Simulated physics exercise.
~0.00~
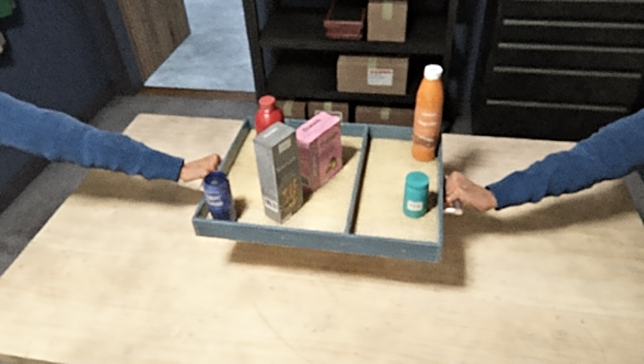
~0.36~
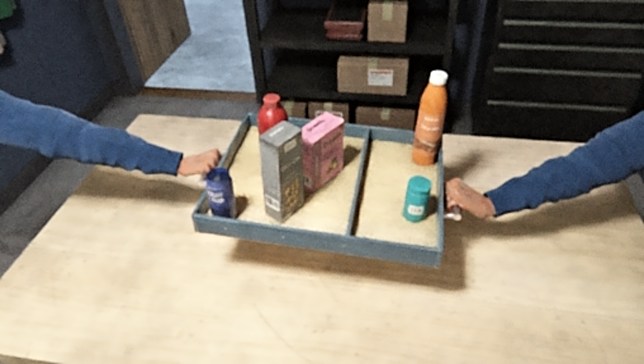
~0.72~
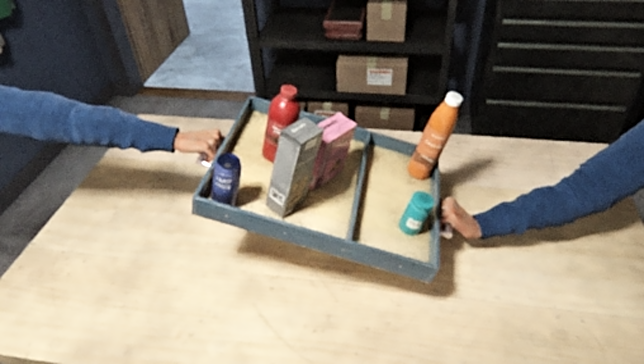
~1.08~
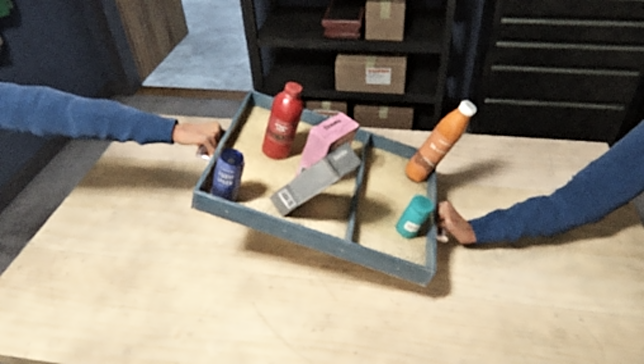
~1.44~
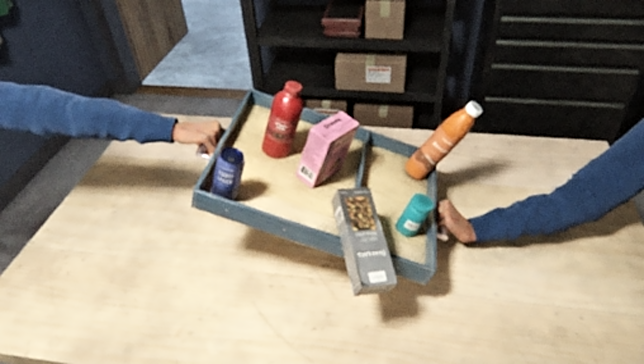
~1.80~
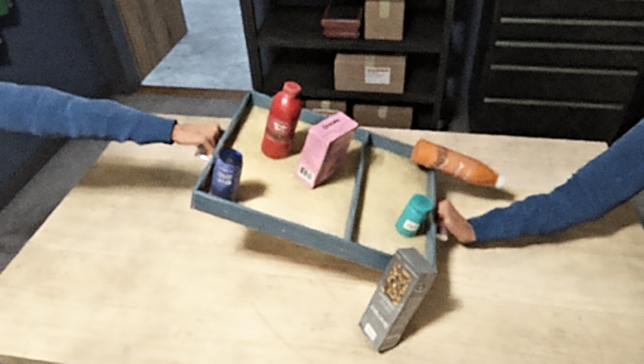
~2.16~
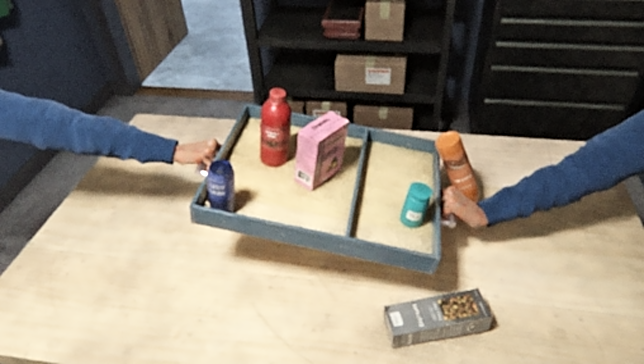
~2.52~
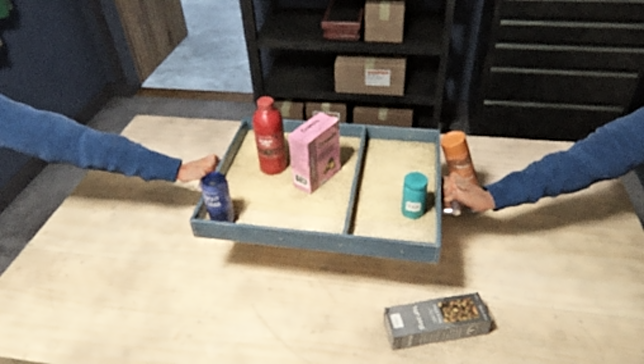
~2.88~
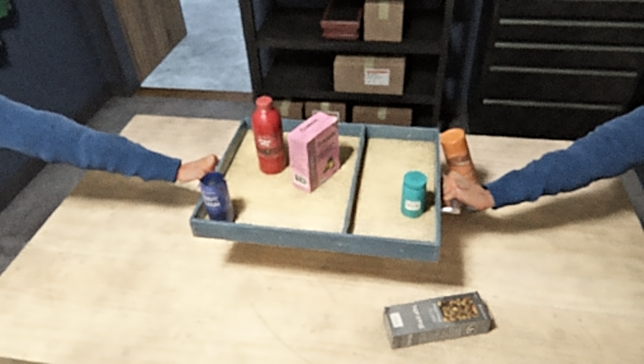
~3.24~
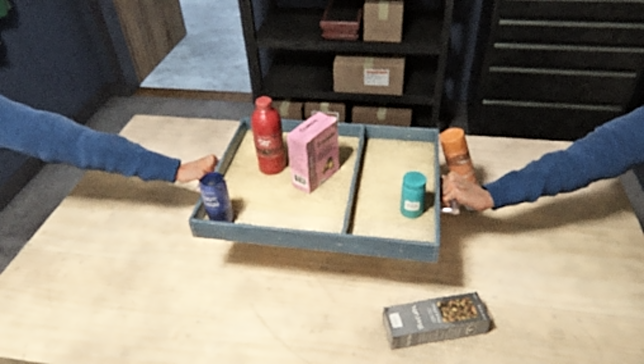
A grey carton toppled and slid off the front of a tray onto the table as two hands dipped its right side, and an orange bottle tumbled off the right edge; the hands then levelled the tray, with the other four items still standing on it.
